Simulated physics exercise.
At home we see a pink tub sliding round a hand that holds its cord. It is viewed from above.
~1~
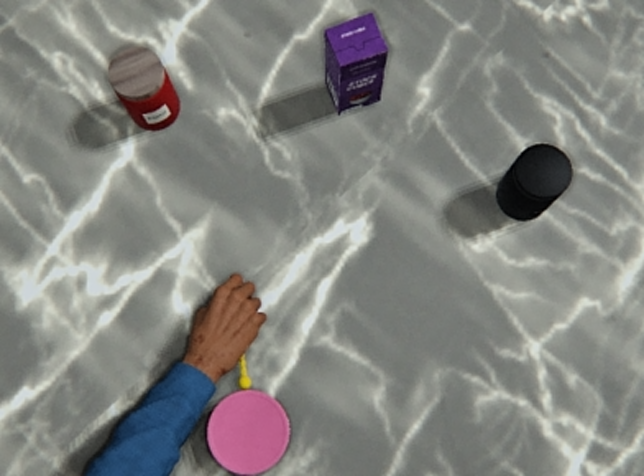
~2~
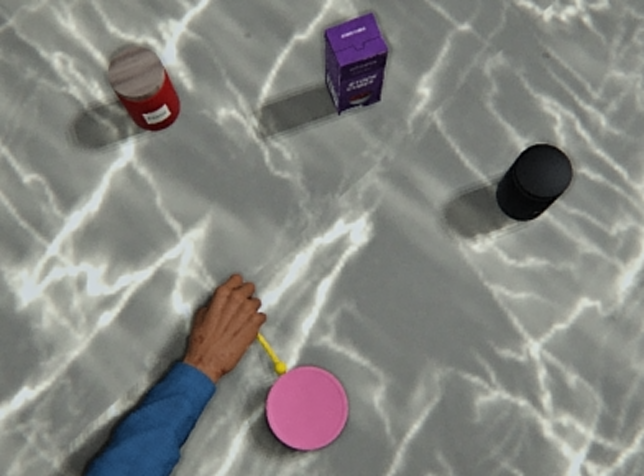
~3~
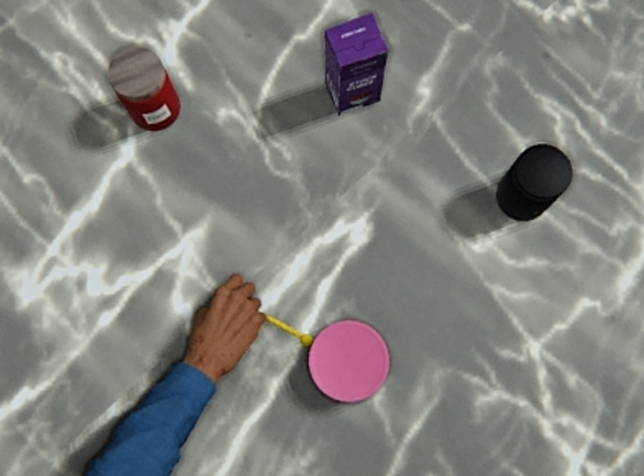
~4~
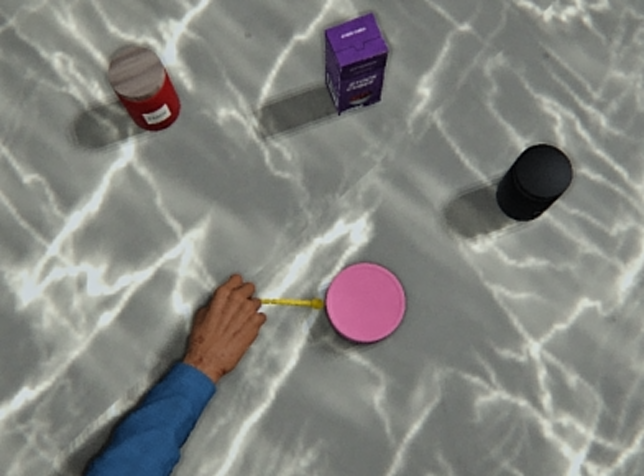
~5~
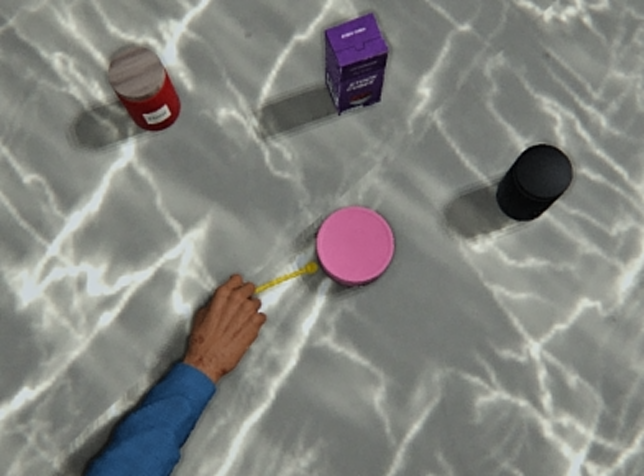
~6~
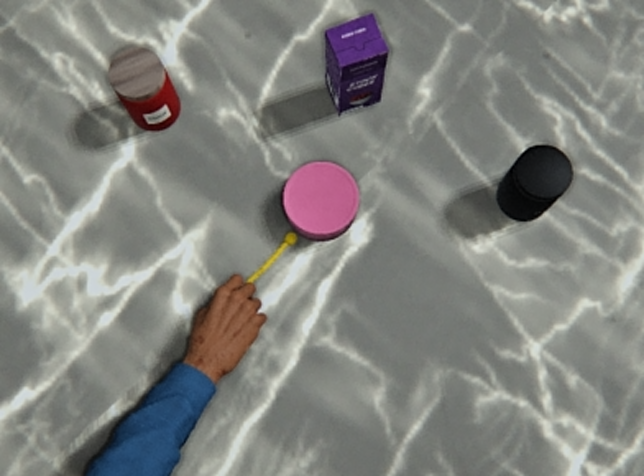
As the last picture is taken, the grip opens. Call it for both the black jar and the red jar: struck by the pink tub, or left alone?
Black jar: Left alone; red jar: Struck.
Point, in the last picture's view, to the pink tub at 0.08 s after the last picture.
At that time it is at about pixel (230, 145).
Then, 0.08 s later than the last view, tub near (230, 145).
Then, 0.20 s later than the last view, tub near (176, 111); red jar pushed aside.
Finally, tub near (158, 99); red jar pushed aside. The black jar stays untouched and the red jar gets hit.
